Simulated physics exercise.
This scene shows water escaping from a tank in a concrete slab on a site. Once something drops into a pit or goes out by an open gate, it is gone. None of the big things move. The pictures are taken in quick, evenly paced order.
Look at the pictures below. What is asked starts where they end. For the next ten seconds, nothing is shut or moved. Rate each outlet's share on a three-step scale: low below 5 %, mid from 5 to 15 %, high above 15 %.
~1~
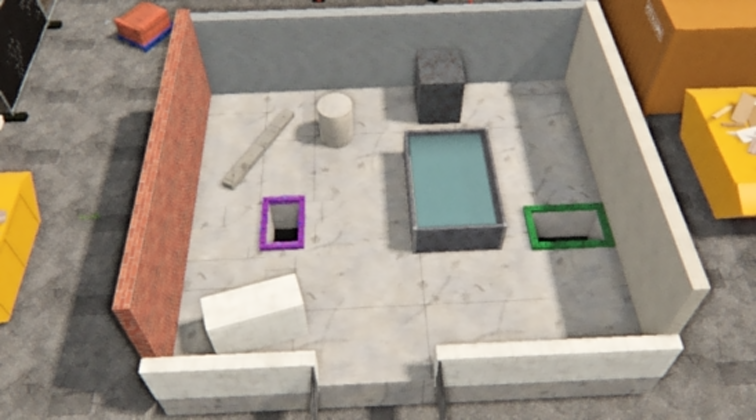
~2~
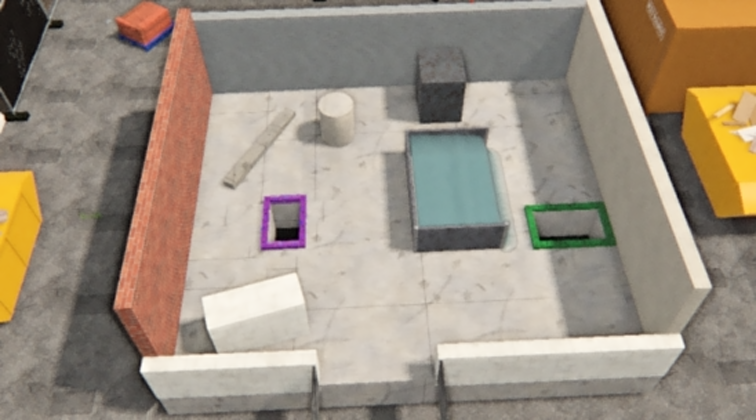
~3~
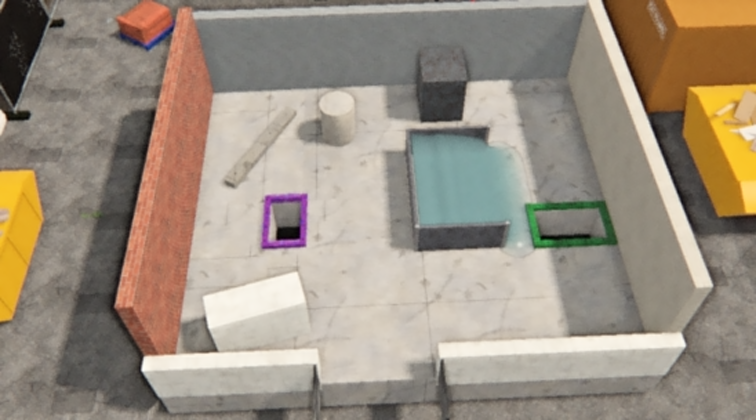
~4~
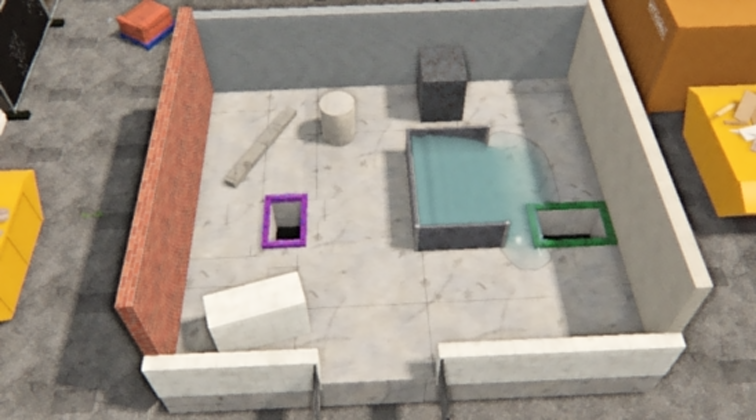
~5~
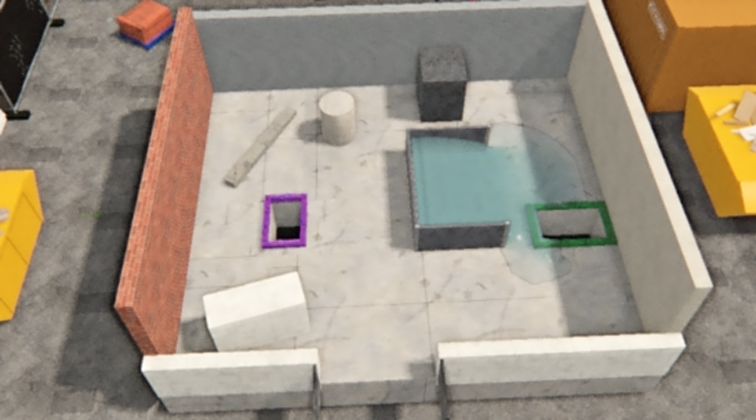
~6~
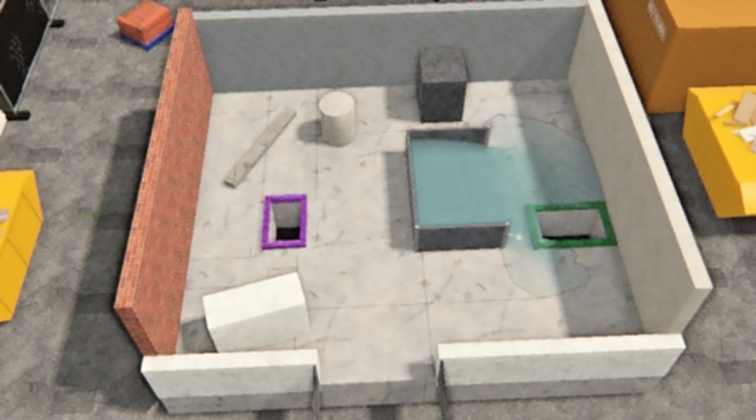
Scale: Gate - low, purple pit - low, green pit - high.
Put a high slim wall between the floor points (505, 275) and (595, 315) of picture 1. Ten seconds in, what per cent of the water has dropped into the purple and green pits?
I'd say the purple pit takes roughly 0 %, the green pit roughly 25 %.
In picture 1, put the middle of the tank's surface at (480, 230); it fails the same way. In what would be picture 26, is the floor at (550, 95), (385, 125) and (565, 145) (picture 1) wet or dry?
Checking the three spots, I get swamped, high and dry, swamped.
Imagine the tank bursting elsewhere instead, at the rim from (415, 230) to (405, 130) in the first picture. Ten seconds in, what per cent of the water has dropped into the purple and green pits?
Purple about 20 %, green about 0 %.
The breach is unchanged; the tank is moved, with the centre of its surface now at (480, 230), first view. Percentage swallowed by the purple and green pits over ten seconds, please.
The purple pit gets 0 per cent and the green pit 25 per cent.
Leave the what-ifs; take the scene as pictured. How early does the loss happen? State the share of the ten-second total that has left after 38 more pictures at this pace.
Near 95 in a hundred.
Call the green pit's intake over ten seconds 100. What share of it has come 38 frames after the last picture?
Near 100 per cent, give or take.
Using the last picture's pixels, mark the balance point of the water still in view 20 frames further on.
Roughly (524, 180).
A moment on, water covers 20 % of the floor; the gate 0 %, the purple pit 0 %, the green pit 9 %.
Next, water covers 25 % of the floor; the gate 0 %, the purple pit 0 %, the green pit 15 %.
Then, water covers 35 % of the floor; the gate 0 %, the purple pit 0 %, the green pit 19 %.
Later, water covers 55 % of the floor; the gate 0 %, the purple pit 0 %, the green pit 20 %.
In the end, water covers 75 % of the floor; the gate 2 %, the purple pit 0 %, the green pit 20 %.
